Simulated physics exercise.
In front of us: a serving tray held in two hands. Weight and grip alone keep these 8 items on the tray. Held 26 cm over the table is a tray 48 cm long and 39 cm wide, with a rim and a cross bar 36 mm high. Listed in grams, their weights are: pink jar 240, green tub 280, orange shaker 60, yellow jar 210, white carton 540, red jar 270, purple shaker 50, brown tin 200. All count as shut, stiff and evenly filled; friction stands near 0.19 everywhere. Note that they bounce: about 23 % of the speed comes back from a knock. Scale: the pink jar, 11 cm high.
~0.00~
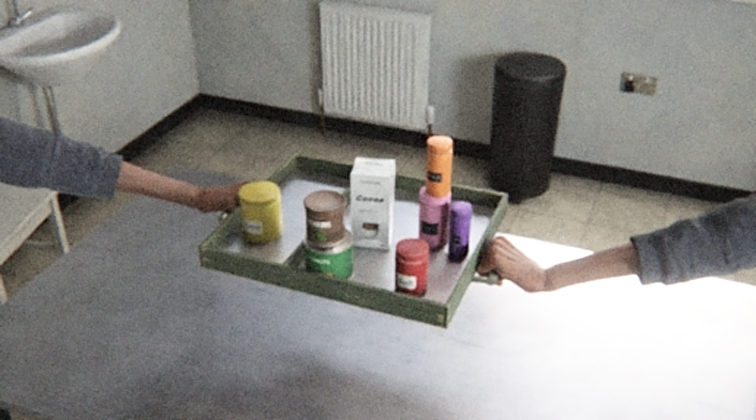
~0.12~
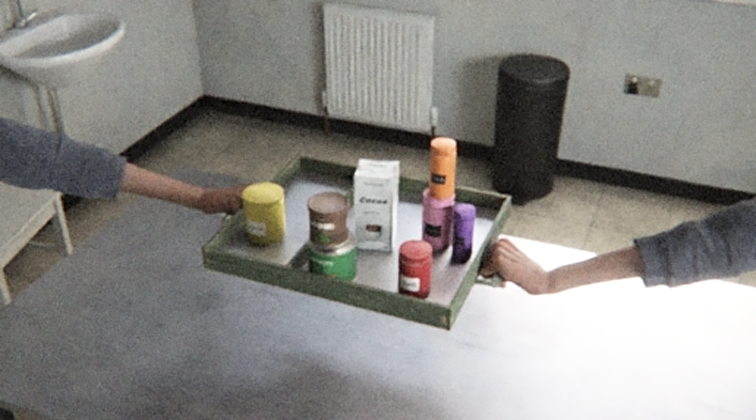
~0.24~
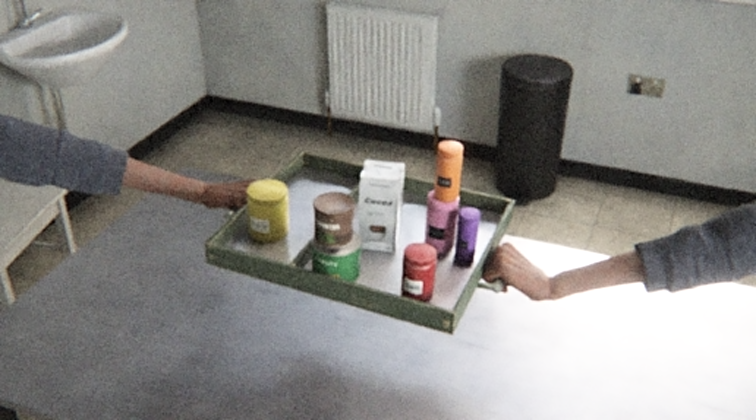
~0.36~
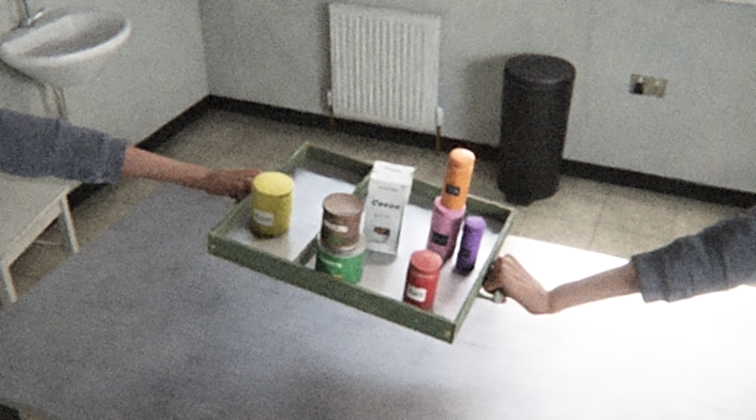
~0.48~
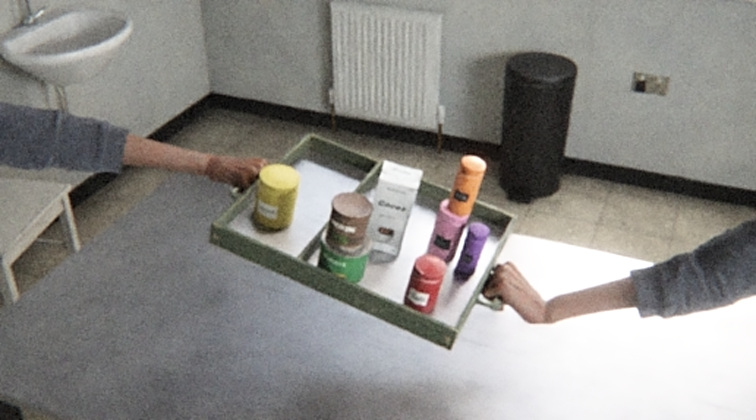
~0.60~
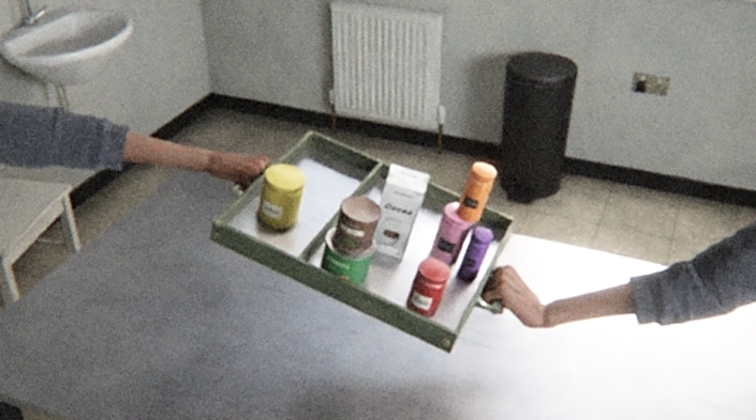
Two hands hold a tray of containers level, then tilt its right edge down.
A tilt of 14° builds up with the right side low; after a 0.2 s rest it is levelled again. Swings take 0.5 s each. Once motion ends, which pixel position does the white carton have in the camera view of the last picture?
Its pixel position is about (446, 219).
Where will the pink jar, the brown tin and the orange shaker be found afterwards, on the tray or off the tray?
Observed: Pink jar remains in bounds; brown tin remains in bounds; orange shaker exits its support.
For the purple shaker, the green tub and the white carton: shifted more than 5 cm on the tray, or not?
First, the purple shaker stays in its position; second, the green tub is moved away; third, the white carton is moved away.
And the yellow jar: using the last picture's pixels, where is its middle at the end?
In the last picture it sits around (303, 219).
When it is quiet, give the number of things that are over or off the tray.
The count is 1.
Around 0.80 s, tray tilted 14°, right edge down; white carton shifted 5 cm near (415, 220); orange shaker tipped 21° against what carries it; brown tin shifted 6 cm.
Around 0.90 s, tray tilted 13°, right edge down; orange shaker now off the tray; white carton shifted 8 cm near (428, 225); brown tin shifted 9 cm.
Around 1.00 s, tray tilted 10°, right edge down; white carton shifted 10 cm near (439, 226); brown tin shifted 13 cm; green tub shifted 8 cm.
Around 1.20 s, tray tilted 1°, right edge down; white carton shifted 13 cm near (447, 221); brown tin tipped 17° against what carries it; green tub shifted 10 cm.
Finally (1.8 s), off the tray, orange shaker; not toppled but over 5 cm from the start, pink jar, green tub, yellow jar, white carton, red jar and brown tin; purple shaker still in place (within 5 cm). Final places as that camera would see them, white carton near (446, 219).
